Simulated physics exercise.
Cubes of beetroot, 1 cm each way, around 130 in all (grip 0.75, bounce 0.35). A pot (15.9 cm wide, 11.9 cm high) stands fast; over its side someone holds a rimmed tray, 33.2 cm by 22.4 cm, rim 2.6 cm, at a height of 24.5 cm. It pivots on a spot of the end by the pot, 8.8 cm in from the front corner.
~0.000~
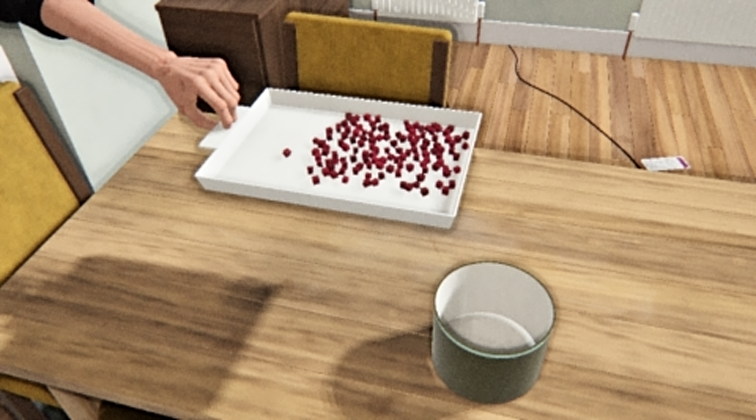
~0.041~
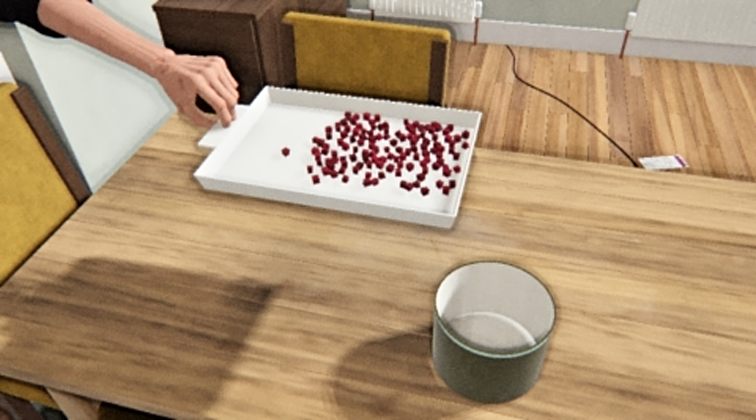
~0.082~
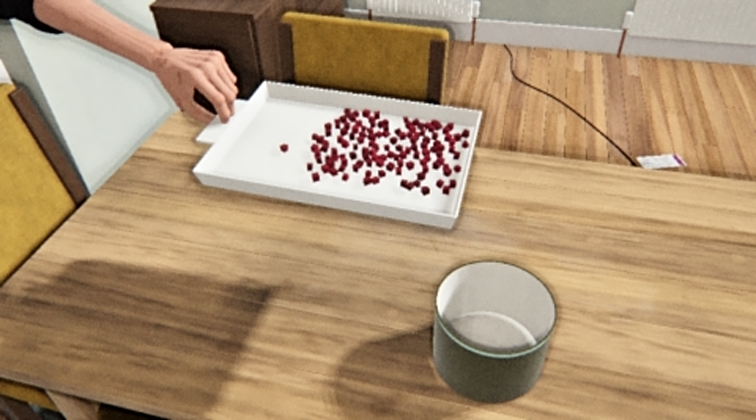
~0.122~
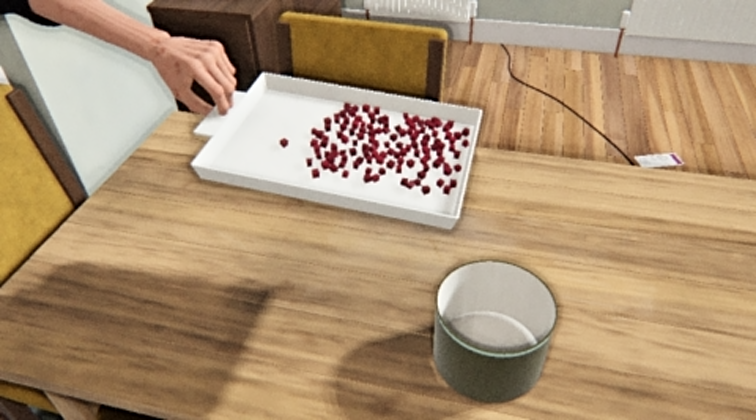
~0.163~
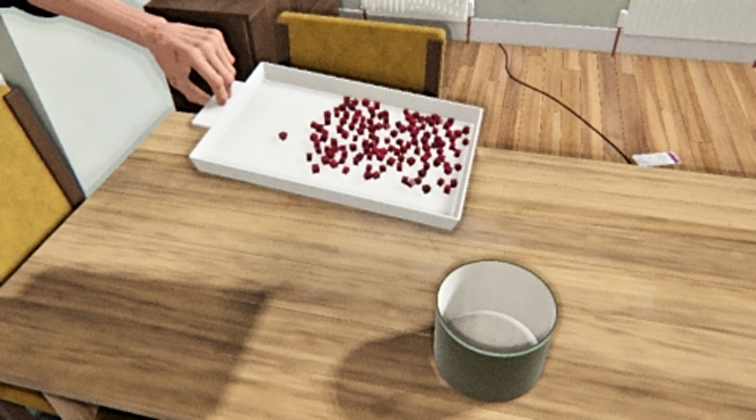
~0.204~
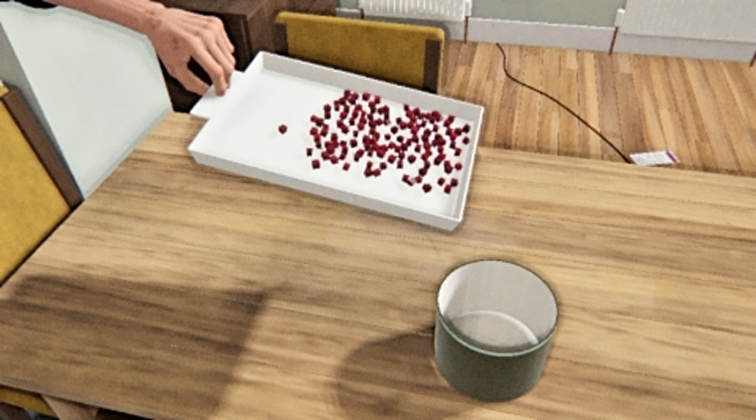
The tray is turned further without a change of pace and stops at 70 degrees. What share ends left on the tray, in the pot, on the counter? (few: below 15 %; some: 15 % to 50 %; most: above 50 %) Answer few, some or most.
Tray: Most, pot: Some, counter: Few.
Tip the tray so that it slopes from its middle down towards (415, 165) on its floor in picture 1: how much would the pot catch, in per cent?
About 5 per cent.
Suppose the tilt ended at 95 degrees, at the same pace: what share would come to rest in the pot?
Then about 90 per cent.
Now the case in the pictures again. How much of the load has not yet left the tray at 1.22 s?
Some 65 per cent of the load.
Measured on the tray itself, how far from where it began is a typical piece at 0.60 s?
Roughly 2 cm.
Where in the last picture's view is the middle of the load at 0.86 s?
Around (459, 175).
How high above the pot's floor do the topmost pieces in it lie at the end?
Some 1.5 cm.
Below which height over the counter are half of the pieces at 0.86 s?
Roughly 26 cm.
After 0.60 s, tilt 40 degrees; the tray holds 100 %, the pot 0 %.
Then, at 0.86 s, tilt 59 degrees; the tray holds 95 %, the pot 0 %.
After 1.22 s, tilt 70 degrees; the tray holds 65 %, the pot 25 %.
In the end, at 2.3 s, tray 60 %, pot 35 %, counter 5 %.
